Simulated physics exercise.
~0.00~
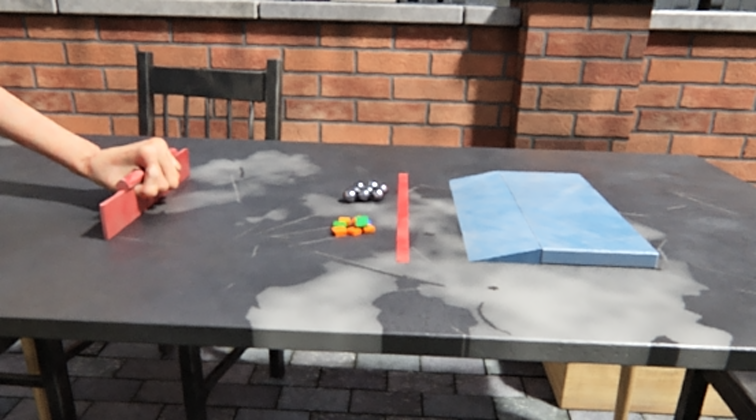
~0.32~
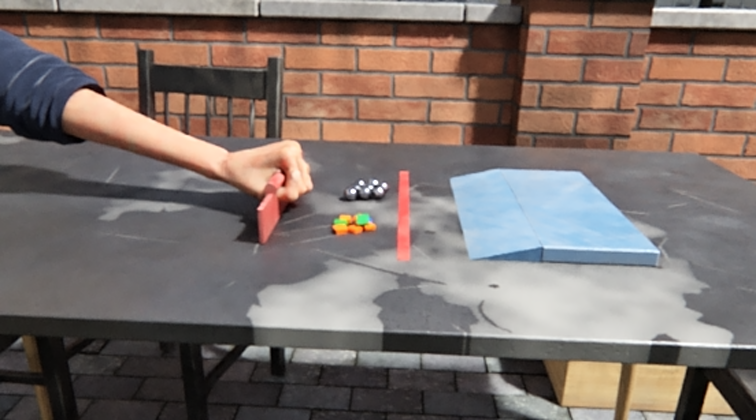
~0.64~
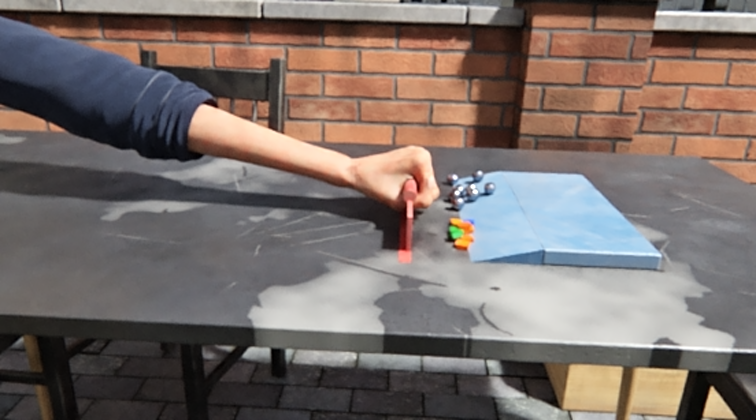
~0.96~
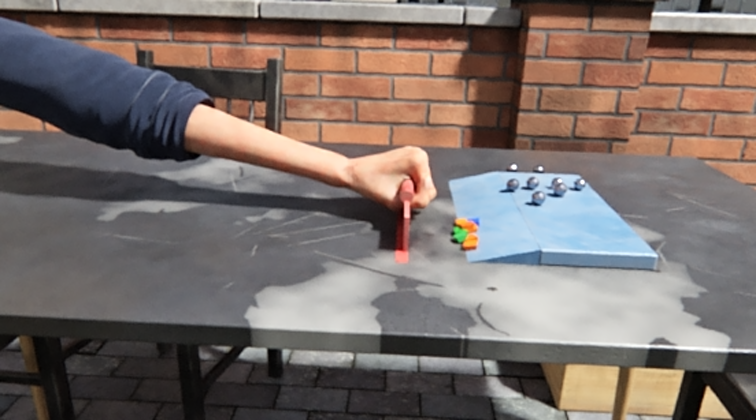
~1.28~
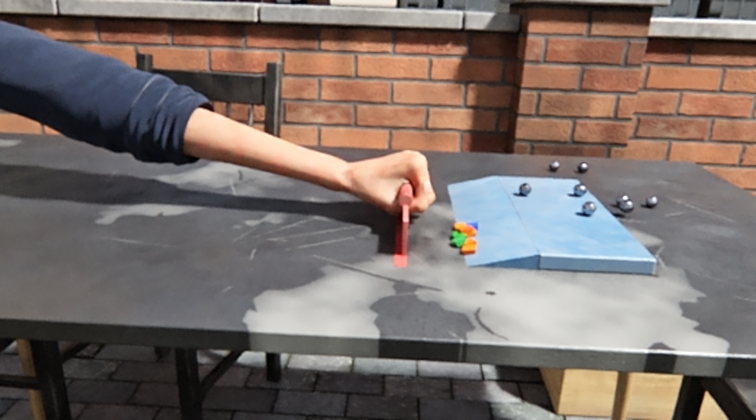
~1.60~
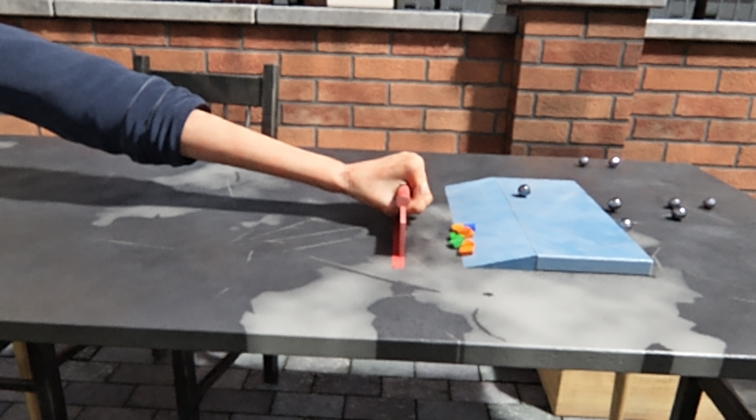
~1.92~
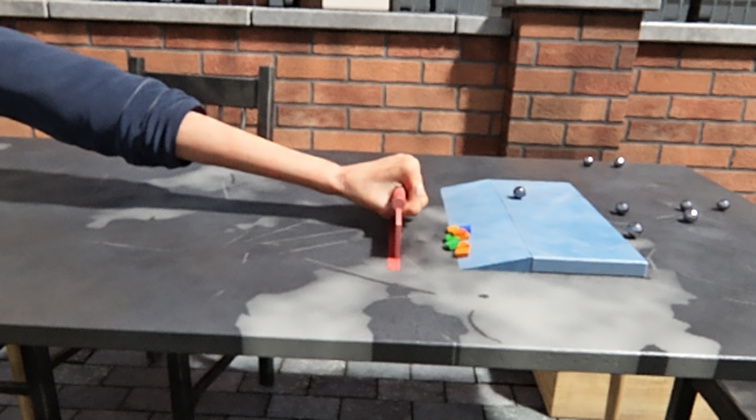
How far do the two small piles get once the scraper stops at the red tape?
The shiny dark balls at the back roll up past the top of the ramp, with one staying on the slab and the others going on beyond it. The colorful pieces in front stop around the ramp's lower edge and never reach the top.
